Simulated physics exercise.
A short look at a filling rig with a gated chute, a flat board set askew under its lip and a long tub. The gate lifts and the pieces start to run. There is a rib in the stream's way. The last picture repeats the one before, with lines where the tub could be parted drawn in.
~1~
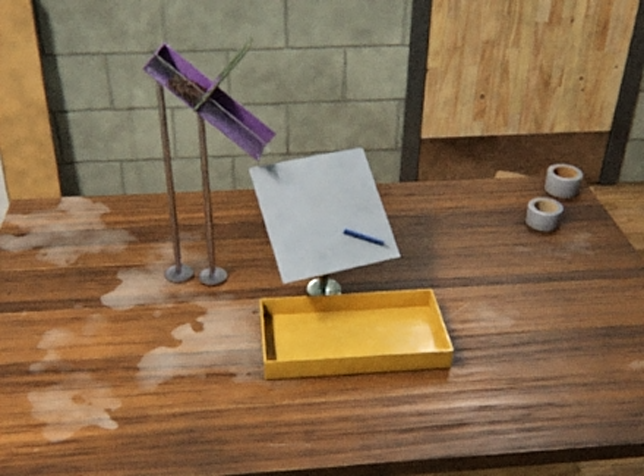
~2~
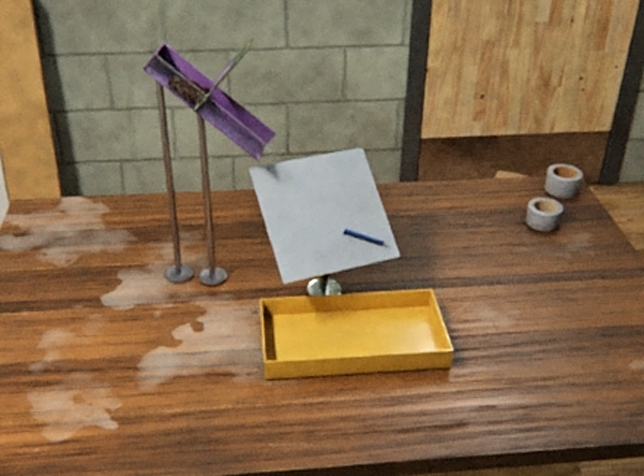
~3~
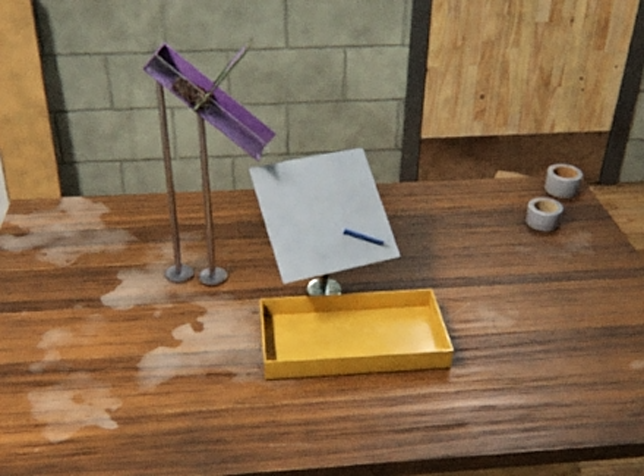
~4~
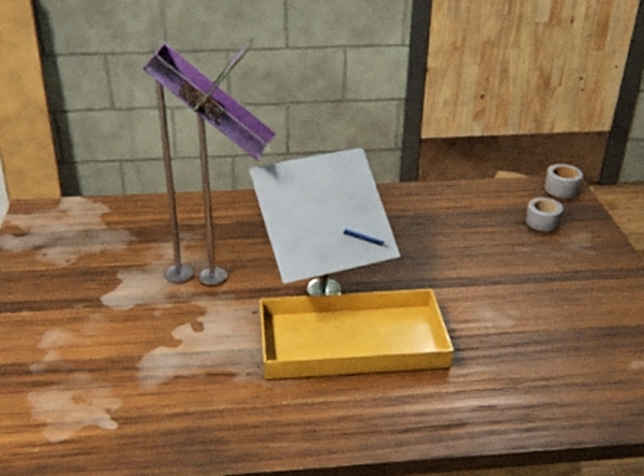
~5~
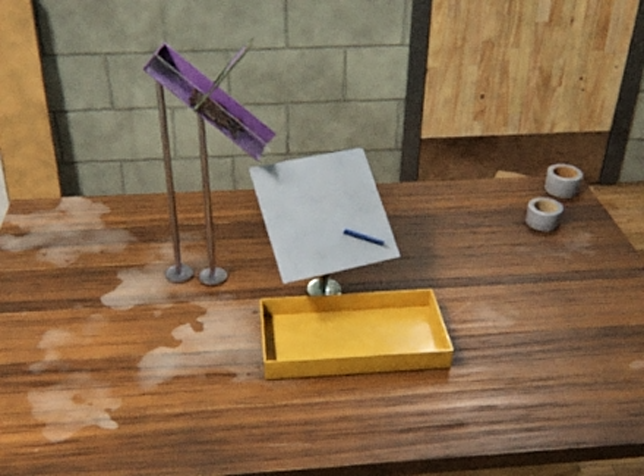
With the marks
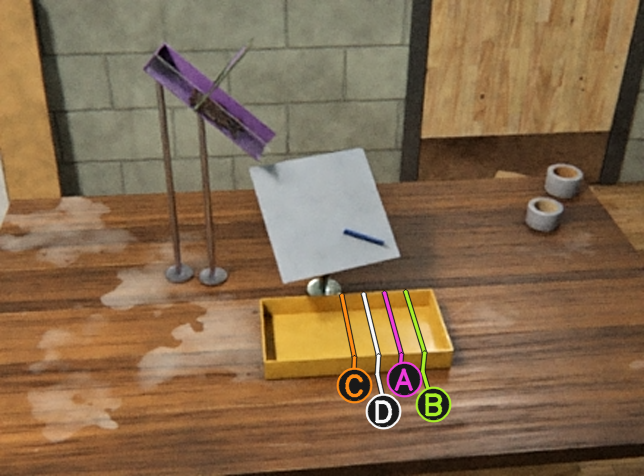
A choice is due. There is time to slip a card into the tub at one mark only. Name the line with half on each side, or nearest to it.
Go for D.
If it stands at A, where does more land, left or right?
The left side.
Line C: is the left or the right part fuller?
More lands on the right.
On the marked copy, line A crosses the front rim at (401, 353); line B crosses the front rim at (424, 352); line C crosses the front rim at (354, 356); line D crosses the front rim at (378, 355).
Choosing A, of what is caught, the larger part on the left of the divider, roughly a quarter on the right.
Choosing B, of what is caught, the larger part on the left of the divider, roughly a quarter on the right.
Choosing C, of what is caught, roughly a quarter on the left of the divider, the larger part on the right.
Choosing D, of what is caught, roughly two thirds on the left of the divider, roughly a third on the right.
